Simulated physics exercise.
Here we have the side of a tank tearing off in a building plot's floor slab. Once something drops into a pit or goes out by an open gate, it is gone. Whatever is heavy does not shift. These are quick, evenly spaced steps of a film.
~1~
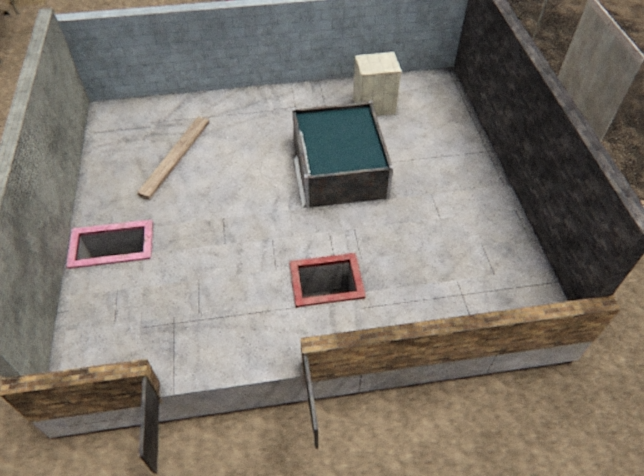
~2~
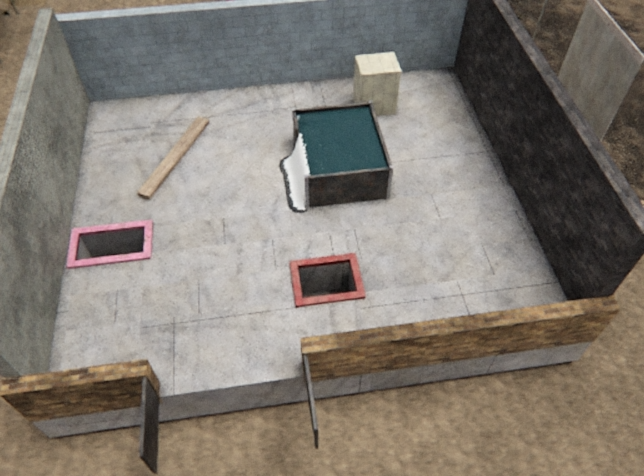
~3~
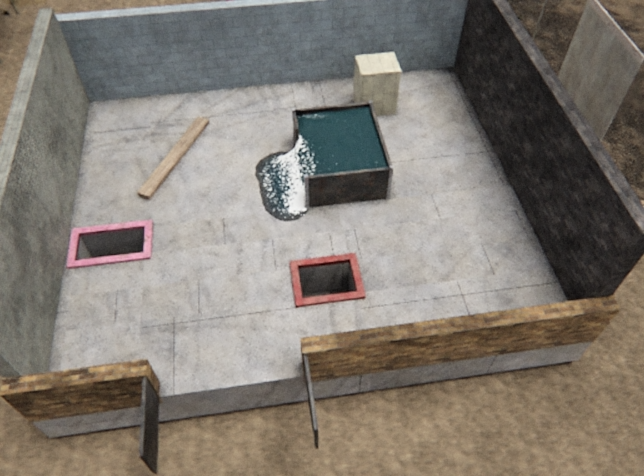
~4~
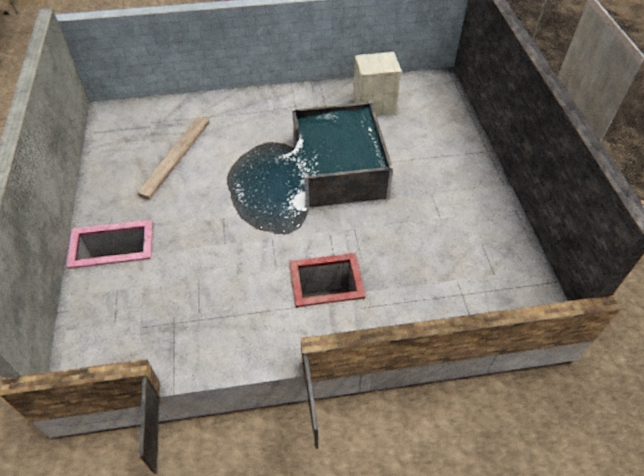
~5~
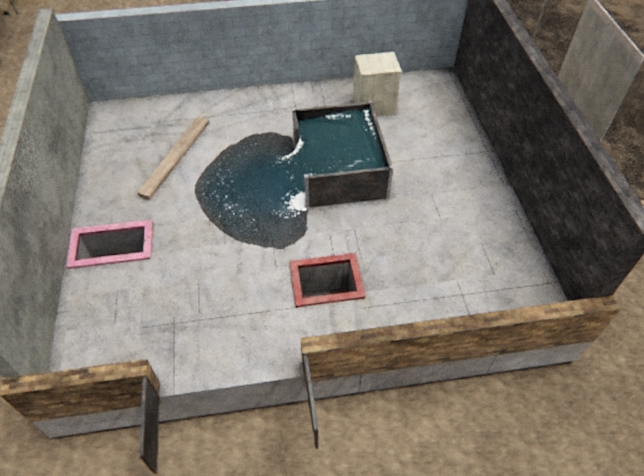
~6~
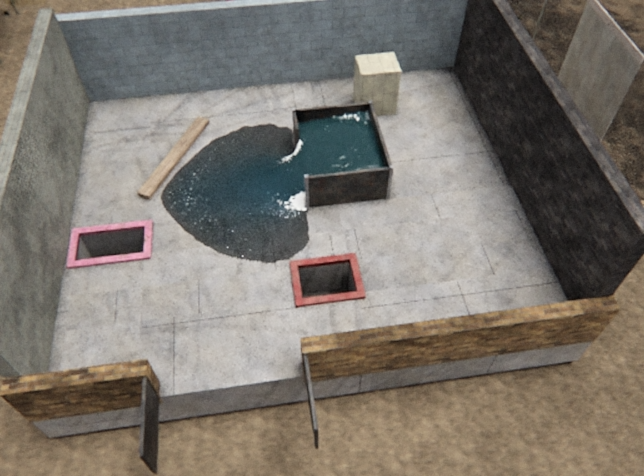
On a walled concrete floor slab with two framed pits, a square tank of dark teal water stands whole and still. Its left side gives way and white, foaming water pours out onto the slab, then spreads leftward in a widening rounded pool that reaches the wooden plank, while the level in the tank lowers.
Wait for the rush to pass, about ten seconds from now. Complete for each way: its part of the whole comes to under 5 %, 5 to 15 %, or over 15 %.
The gate's part comes to 5 to 15 %; the red pit's part comes to under 5 %; the pink pit's part comes to over 15 %.
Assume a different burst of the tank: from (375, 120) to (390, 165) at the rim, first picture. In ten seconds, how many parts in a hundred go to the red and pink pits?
Red 2 %, pink 0 %.
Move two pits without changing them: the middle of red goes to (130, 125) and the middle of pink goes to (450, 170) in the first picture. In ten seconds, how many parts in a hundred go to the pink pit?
Result - pink pit, 0 in a hundred.
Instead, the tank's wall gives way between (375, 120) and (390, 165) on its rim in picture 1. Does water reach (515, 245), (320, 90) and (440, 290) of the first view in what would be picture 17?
The first would be drenched, the second still unwetted and the third still unwetted.
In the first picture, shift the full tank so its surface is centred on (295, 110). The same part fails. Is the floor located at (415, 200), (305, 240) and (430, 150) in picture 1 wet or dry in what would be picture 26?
Going through the three spots, I'd say high and dry, high and dry, high and dry.
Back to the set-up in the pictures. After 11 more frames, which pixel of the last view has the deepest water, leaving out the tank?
It should be close to (71, 233).
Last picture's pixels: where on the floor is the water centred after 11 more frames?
Point: (237, 196).
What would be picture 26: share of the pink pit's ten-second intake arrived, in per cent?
Roughly 70 percent.
A moment on, water covers 25 % of the floor; the gate 0 %, the red pit 0 %, the pink pit 2 %.
Next, water covers 35 % of the floor; the gate 0 %, the red pit 0 %, the pink pit 6 %.
Then, water covers 40 % of the floor; the gate 1 %, the red pit 0 %, the pink pit 12 %.
Later, water covers 50 % of the floor; the gate 4 %, the red pit 0 %, the pink pit 17 %.
In the end, water covers 70 % of the floor; the gate 10 %, the red pit 0 %, the pink pit 18 %.
